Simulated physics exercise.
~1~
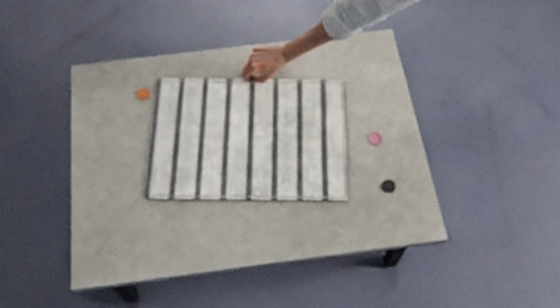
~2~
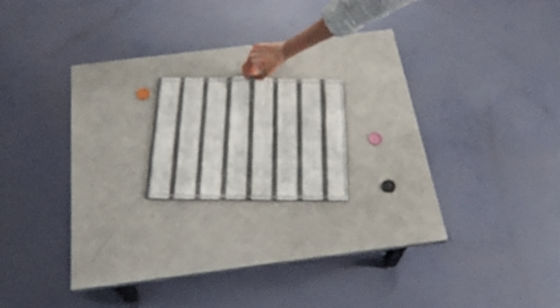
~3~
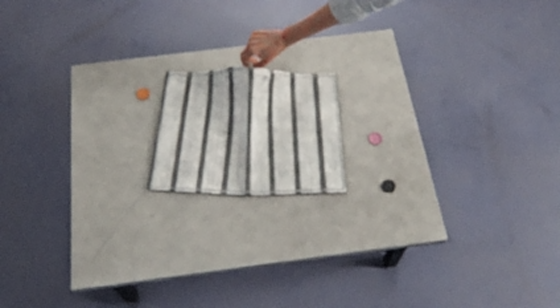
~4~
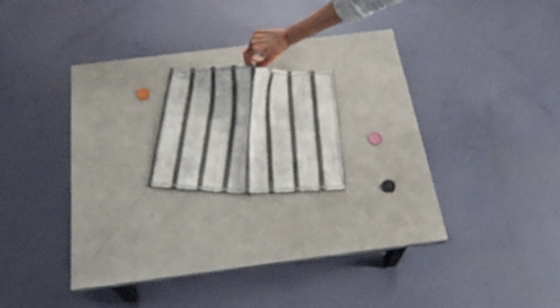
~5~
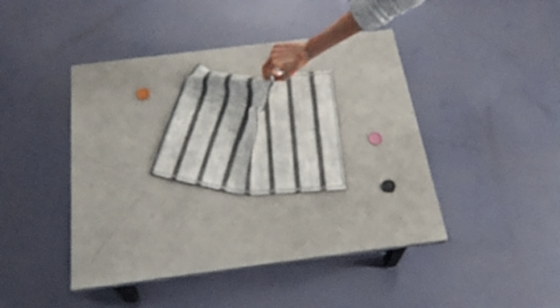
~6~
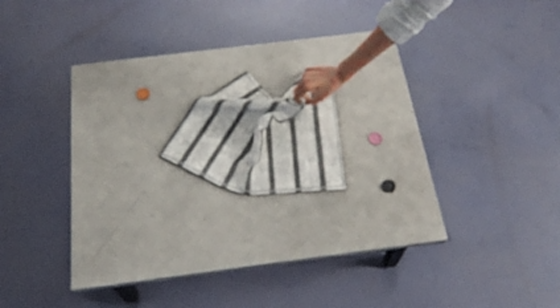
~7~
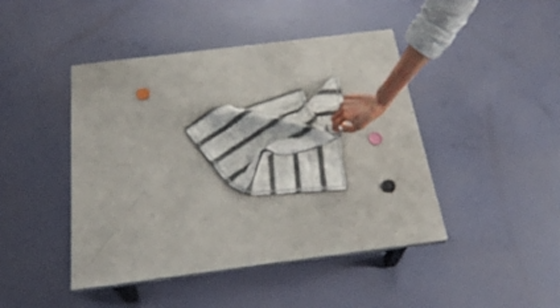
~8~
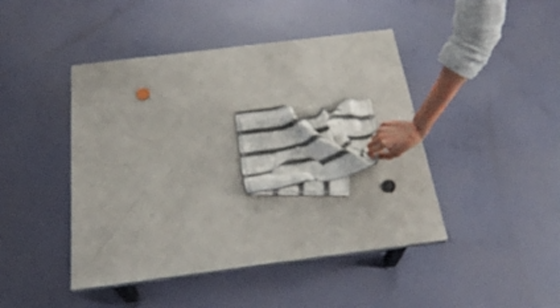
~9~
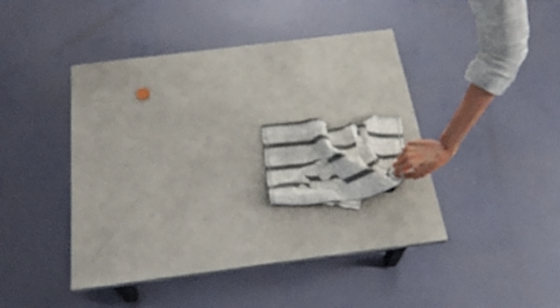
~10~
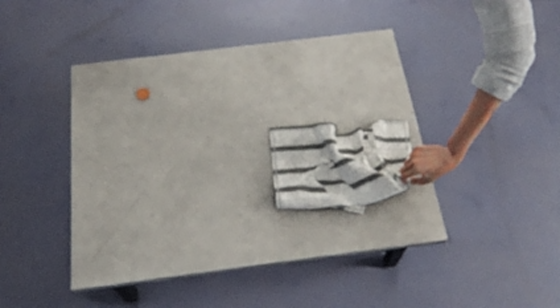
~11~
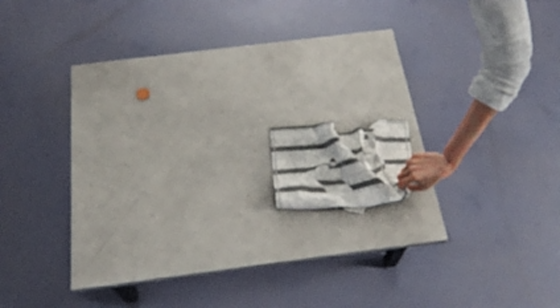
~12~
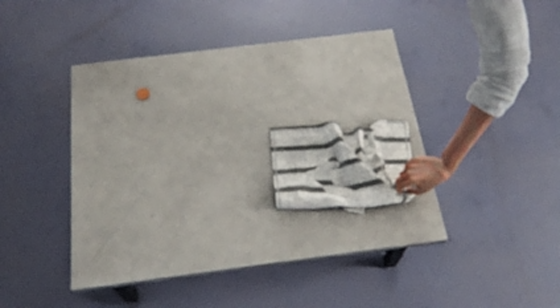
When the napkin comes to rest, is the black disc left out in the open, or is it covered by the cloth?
The black disc ends up covered by the cloth. The pink disc is hidden under it too, while the orange disc still shows on the left.
